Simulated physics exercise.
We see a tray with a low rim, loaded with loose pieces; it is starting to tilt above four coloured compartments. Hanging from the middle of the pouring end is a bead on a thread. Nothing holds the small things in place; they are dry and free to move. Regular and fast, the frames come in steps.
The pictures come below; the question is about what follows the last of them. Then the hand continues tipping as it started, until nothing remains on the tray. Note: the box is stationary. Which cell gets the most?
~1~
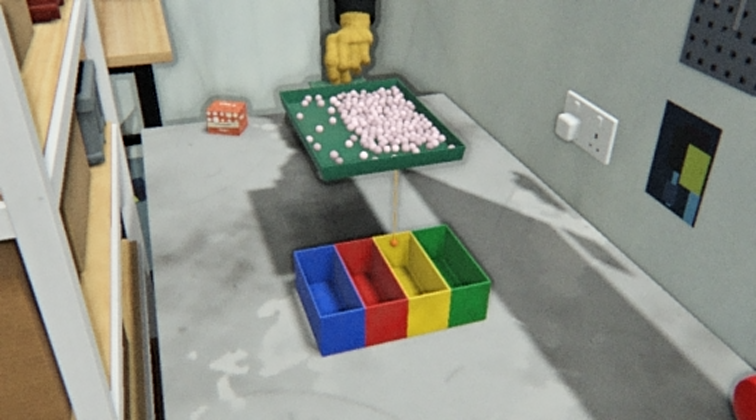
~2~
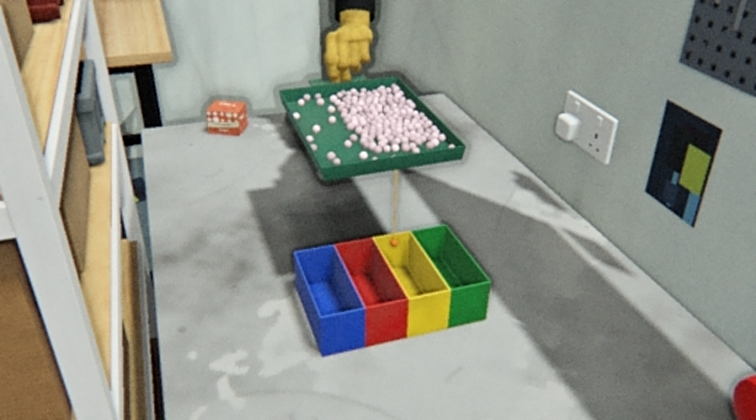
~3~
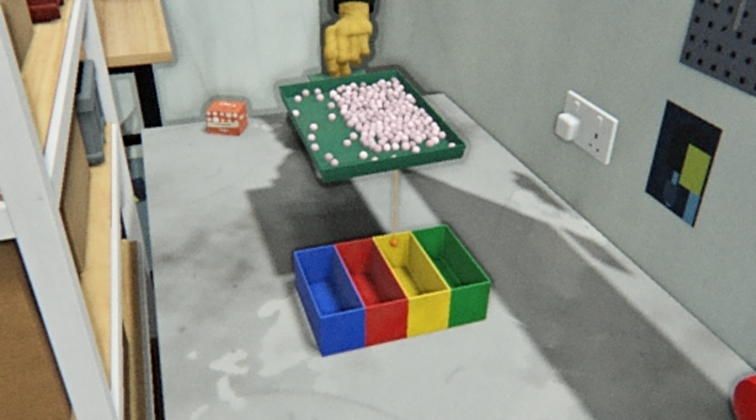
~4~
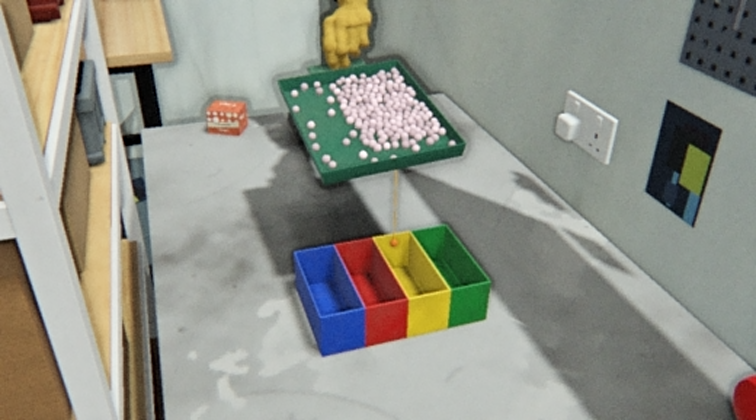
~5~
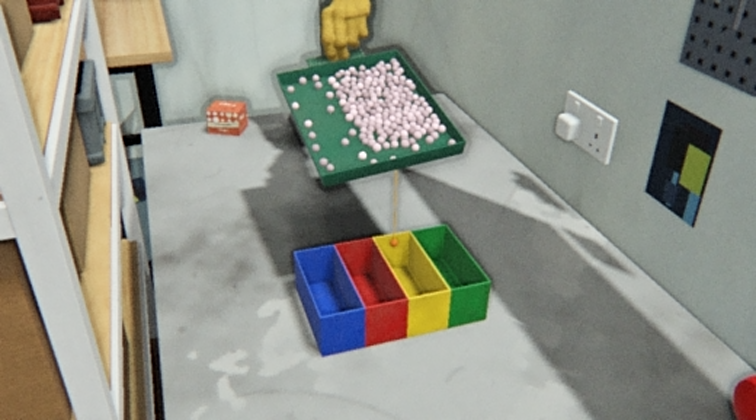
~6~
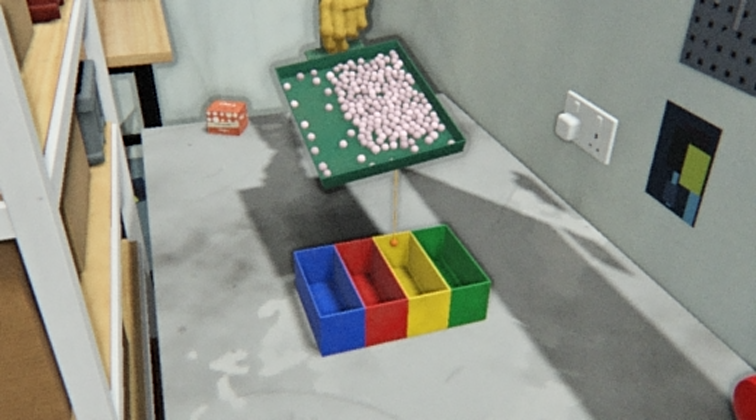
The blue cell gets the most.
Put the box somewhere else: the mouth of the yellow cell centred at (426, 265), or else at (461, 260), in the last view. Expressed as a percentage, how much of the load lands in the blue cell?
70 %, then 0 %.
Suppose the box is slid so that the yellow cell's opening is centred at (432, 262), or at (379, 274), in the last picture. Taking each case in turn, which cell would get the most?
Try 1 - the blue cell; try 2 - red.
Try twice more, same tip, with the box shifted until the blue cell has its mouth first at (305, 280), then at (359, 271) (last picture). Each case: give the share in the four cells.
Estimates in order: 100 percent, 30 percent.
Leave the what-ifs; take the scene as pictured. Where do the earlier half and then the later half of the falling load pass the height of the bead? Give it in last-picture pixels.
The leading part at (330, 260), the rest of it at (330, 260).
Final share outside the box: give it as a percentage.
Near 10 in a hundred.
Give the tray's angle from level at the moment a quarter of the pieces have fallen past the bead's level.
Around 85 degrees of turn.
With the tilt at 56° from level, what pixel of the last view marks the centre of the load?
The load is centred about (348, 157).
Soon, tray tipped steeply; nearly all on the tray; a stray few in the blue cell; a stray few in the red cell; a small part falling or outside the box.
A while on, tray tipped right over; about a quarter on the tray; about half in the blue cell; a small part in the red cell; a stray few in the yellow cell; about a quarter falling or outside the box.
Towards the end, tray tipped past a quarter turn; most in the blue cell; a small part in the red cell; a stray few in the yellow cell; a small part falling or outside the box.
Finally, tray tipped past a quarter turn; most in the blue cell; a small part in the red cell; a stray few in the yellow cell; none in the green cell; a small part outside the box.
